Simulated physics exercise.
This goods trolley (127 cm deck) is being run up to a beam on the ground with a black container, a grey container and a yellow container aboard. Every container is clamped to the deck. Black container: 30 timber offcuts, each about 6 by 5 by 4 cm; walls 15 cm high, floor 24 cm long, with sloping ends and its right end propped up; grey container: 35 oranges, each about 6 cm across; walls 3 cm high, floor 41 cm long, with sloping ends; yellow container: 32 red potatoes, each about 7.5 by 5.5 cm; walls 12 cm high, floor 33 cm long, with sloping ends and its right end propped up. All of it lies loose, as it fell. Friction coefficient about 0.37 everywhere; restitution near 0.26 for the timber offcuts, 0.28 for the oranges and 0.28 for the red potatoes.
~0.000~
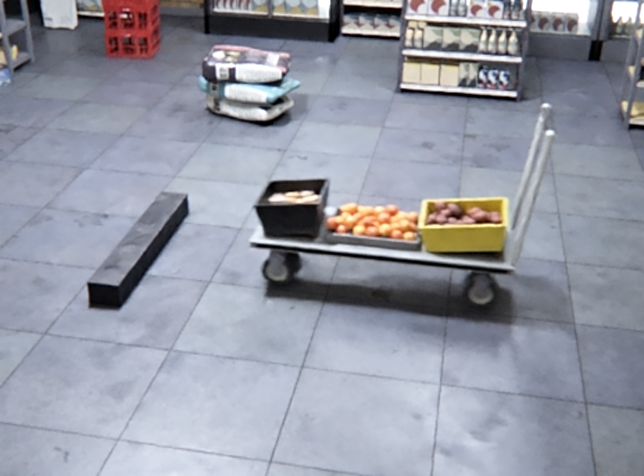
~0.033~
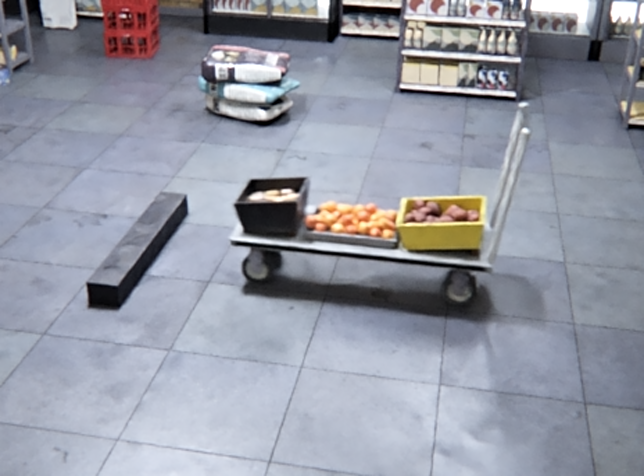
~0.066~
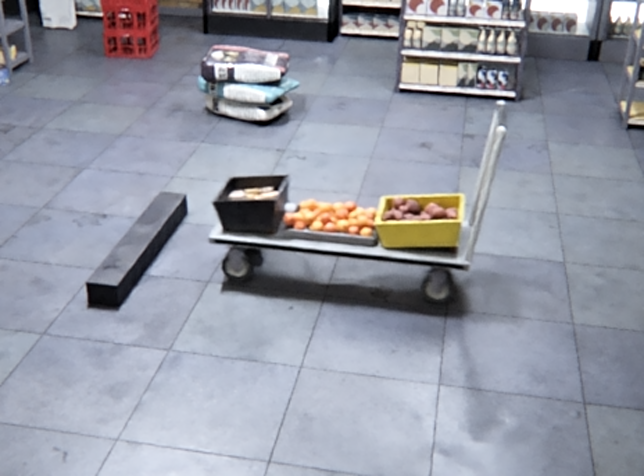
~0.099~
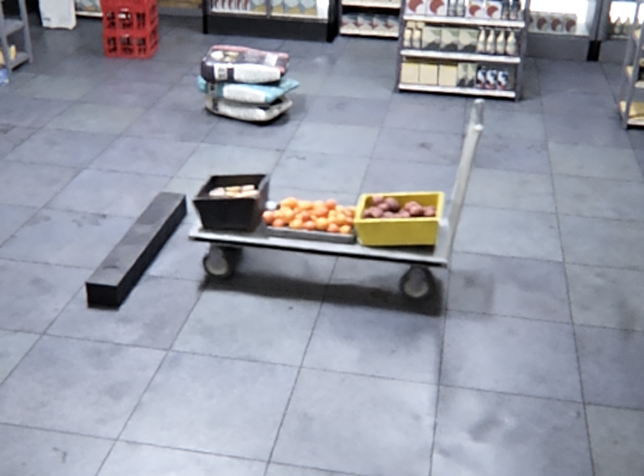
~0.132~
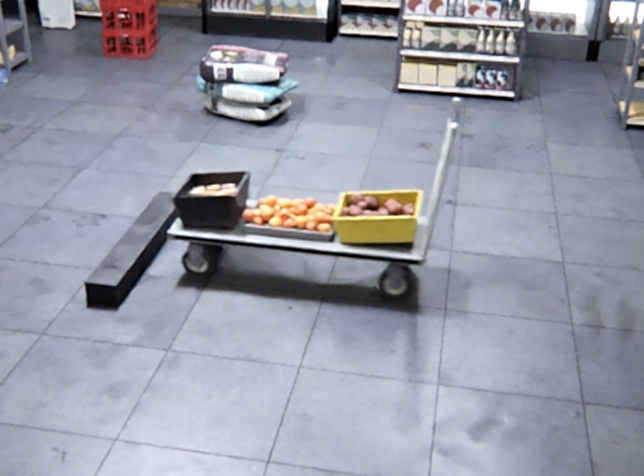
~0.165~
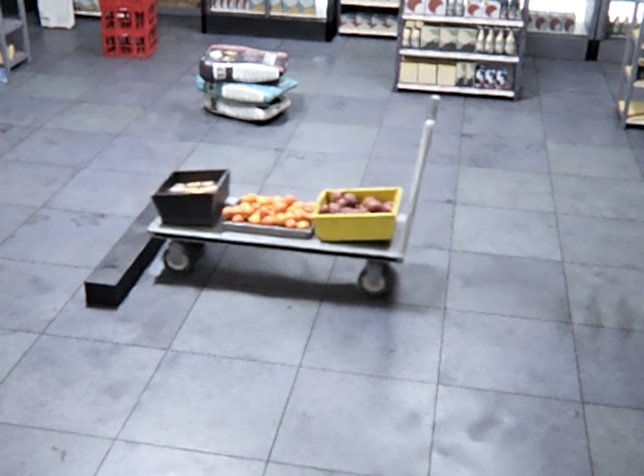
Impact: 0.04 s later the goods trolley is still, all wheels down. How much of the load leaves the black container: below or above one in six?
The black container loses less than a sixth of its timber offcuts.
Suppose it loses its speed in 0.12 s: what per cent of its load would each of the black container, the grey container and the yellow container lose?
Then black container 10, grey container 30, yellow container 0 per cent.
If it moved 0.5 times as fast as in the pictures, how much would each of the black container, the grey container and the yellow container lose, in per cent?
In that case black container 0, grey container 20, yellow container 0 per cent.
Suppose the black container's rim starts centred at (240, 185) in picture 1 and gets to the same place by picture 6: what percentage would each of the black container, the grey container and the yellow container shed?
Then black container 0, grey container 10, yellow container 0 per cent.
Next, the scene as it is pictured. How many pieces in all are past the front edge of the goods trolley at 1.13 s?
About 2.
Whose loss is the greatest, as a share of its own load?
The grey container.
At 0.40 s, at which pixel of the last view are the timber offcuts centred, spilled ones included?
Near (168, 196).
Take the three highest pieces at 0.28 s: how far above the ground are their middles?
About 50 cm.
After 0.18 s, impact.
After 0.28 s, the black container has all 30, the grey container is down by 4 of 35 and the yellow container has all 32.
After 0.40 s, the black container is down by 1 of 30, the grey container is down by 8 of 35 and the yellow container is down by 2 of 32.
After 0.63 s, the black container is down by 2 of 30, the grey container is down by 12 of 35 and the yellow container is down by 5 of 32.
Outcome (at 1.13 s), the black container is down by 2 of 30, the grey container is down by 13 of 35 and the yellow container is down by 5 of 32. Asked share, 2 of 30, 7 per cent.
